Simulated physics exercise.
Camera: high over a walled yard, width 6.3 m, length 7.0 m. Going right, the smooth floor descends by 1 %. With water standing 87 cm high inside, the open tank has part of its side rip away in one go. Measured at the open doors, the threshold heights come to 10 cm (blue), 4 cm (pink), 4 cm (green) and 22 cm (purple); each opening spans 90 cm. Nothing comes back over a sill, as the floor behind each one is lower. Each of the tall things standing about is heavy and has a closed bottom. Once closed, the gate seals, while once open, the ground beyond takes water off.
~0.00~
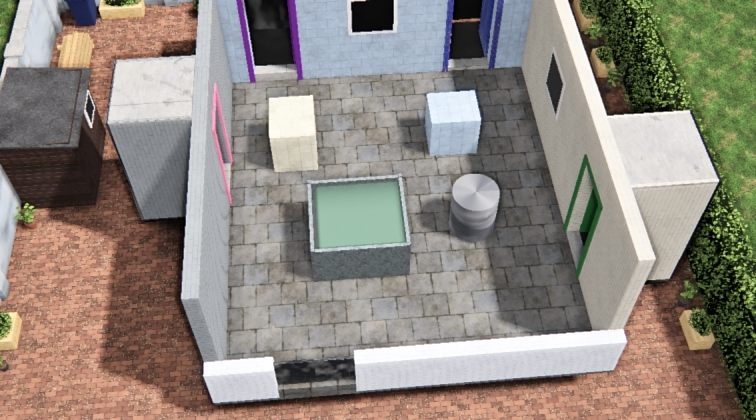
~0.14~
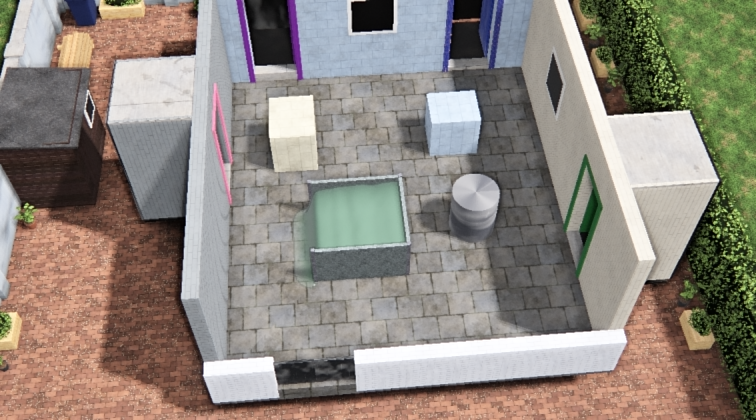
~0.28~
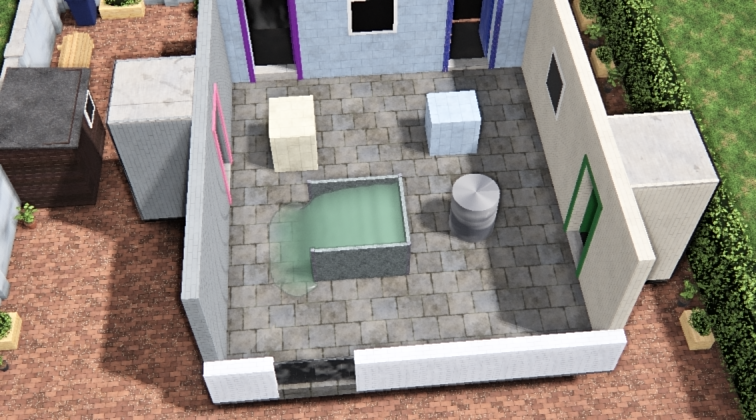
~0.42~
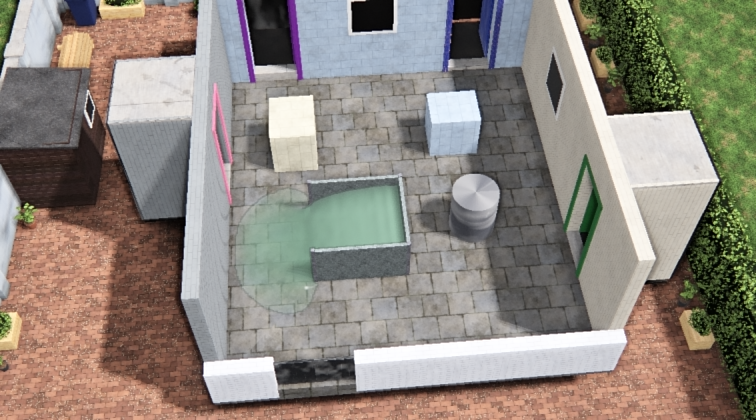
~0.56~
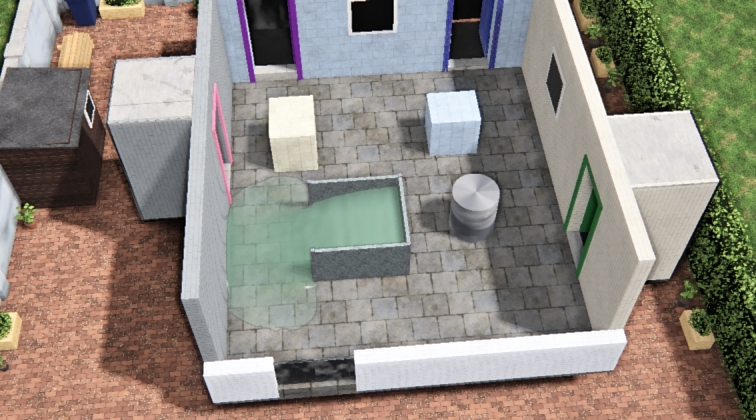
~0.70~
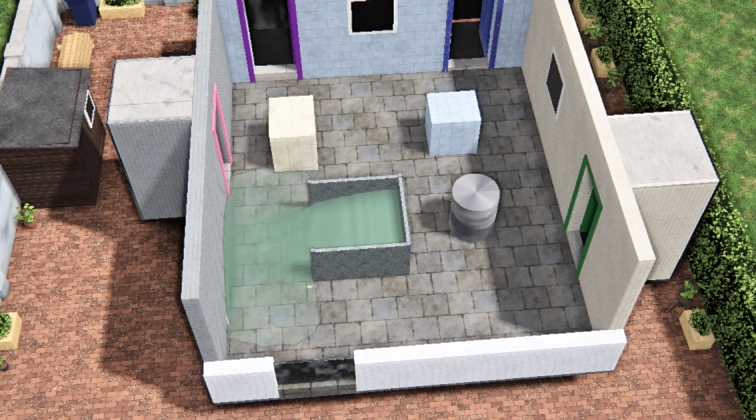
The clip shows a walled yard with an open tank of greenish water among blocks and a cylinder; the tank's left side gives way, and water pours out, spreading across the paving to the left wall and toward the front.
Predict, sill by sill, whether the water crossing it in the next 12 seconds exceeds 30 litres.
My prediction: At the blue door it is 30 litres or less; at the pink door it is above 30 litres; at the green door it is above 30 litres; at the purple door it is 30 litres or less.
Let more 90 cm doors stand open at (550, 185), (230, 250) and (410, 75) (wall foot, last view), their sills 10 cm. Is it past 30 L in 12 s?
Taking them in order, the first gets too little, the second enough and the third too little.
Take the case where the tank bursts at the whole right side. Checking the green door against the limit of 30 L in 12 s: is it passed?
Measured against that limit, the green door goes beyond it.
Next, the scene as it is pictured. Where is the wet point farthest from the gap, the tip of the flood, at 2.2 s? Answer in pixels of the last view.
That would be close to (233, 87).
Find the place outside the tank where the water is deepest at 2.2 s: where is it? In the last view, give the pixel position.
The spot is near (227, 380) in the last view.
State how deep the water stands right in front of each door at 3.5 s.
Centimetres: Blue 0 / pink 8 / green 0 / purple 19.
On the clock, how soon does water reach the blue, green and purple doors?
Blue: 4.0 s; green: 4.0 s; purple: 2.0 s.
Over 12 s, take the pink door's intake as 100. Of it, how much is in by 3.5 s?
That works out near 90%.
After 1.4 s water covers 20 % of the floor and is deepest (50 cm) near (239, 254); blue door not reached, pink door 17 cm at the sill, 26 L in, green door not reached, purple door not reached.
After 2.2 s water covers 30 % of the floor and is deepest (40 cm) near (227, 380); blue door not reached, pink door 13 cm at the sill, 72 L in, green door not reached, purple door 19 cm at the sill, 0 L in.
After 3.5 s water covers 60 % of the floor and is deepest (25 cm) near (233, 99); blue door not reached, pink door 8 cm at the sill, 102 L in, green door not reached, purple door 19 cm at the sill, 8 L in.
After 7.0 s water covers 95 % of the floor and is deepest (15 cm) near (538, 159); blue door 2 cm at the sill, 0 L in, pink door 5 cm at the sill, 113 L in, green door 10 cm at the sill, 65 L in, purple door 6 cm at the sill, 9 L in.
After 12.0 s water covers 95 % of the floor and is deepest (10 cm) near (530, 126); blue door 9 cm at the sill, 1 L in, pink door 2 cm at the sill, 114 L in, green door 8 cm at the sill, 118 L in, purple door 3 cm at the sill, 9 L in.
